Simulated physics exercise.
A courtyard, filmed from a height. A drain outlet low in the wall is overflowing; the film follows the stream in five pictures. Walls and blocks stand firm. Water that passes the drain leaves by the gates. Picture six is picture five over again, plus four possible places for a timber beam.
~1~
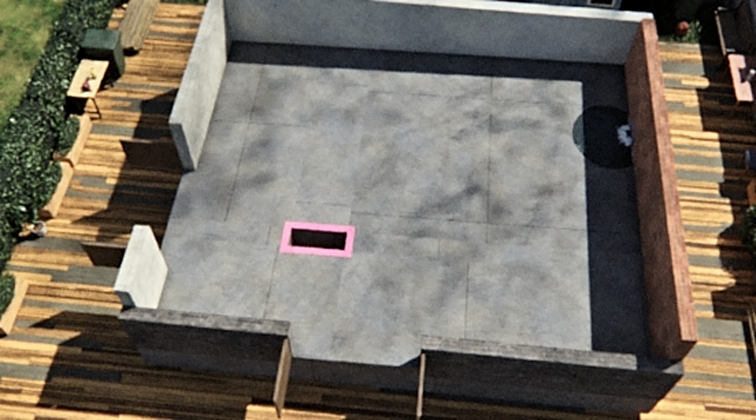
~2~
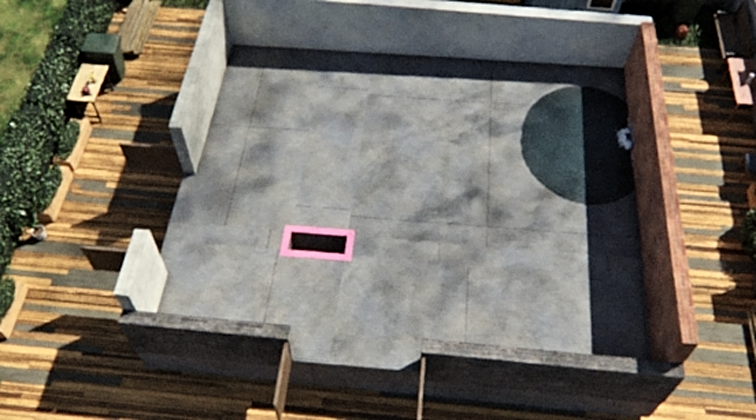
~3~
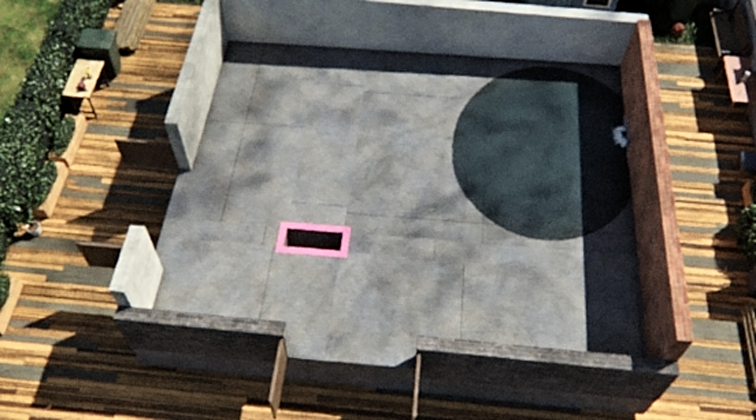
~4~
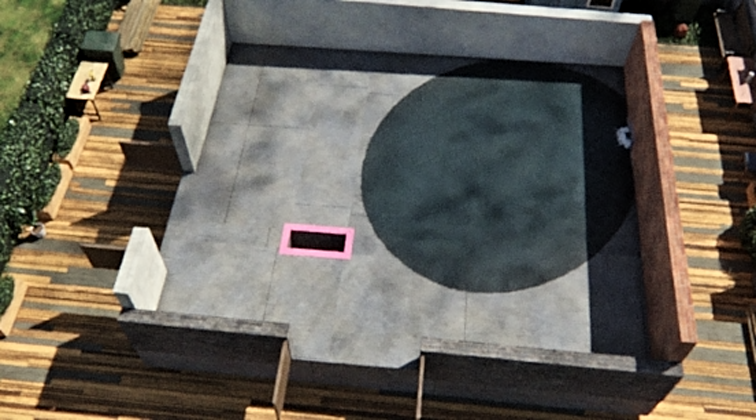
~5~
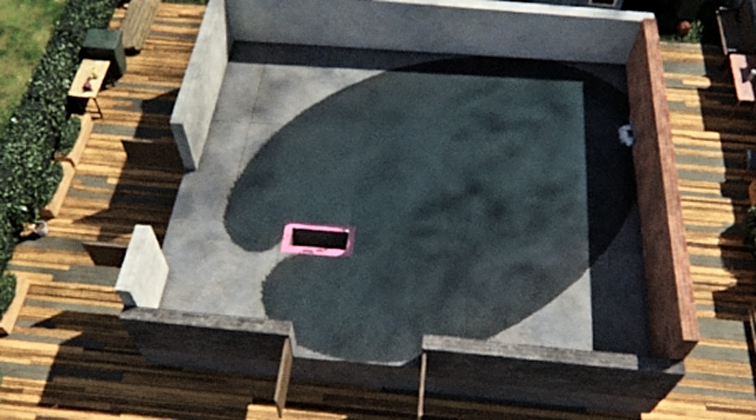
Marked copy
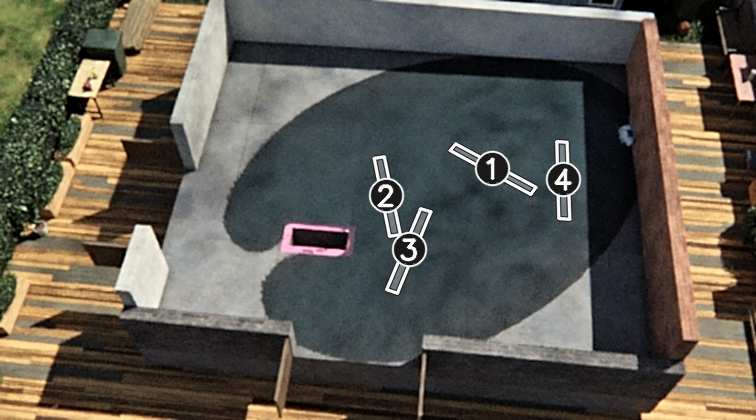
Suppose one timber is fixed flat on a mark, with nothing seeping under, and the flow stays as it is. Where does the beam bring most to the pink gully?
Place 3 does it best.
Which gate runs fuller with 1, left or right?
The left gate.
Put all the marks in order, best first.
The order is 3, 4, 1, 2.
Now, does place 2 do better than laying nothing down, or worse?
Place 2 is worse.
On the marked copy, 1 from (452, 147) to (533, 190); 2 from (379, 157) to (394, 235); 3 from (392, 291) to (425, 210); 4 from (564, 218) to (561, 141).
For place 1, about 6 % of the stream runs into the pink gully, about 93 % out by the gates.
For place 2, next to none of the stream runs into the pink gully, about 98 % out by the gates.
For place 3, about 16 % of the stream runs into the pink gully, about 83 % out by the gates.
For place 4, about 11 % of the stream runs into the pink gully, about 88 % out by the gates.
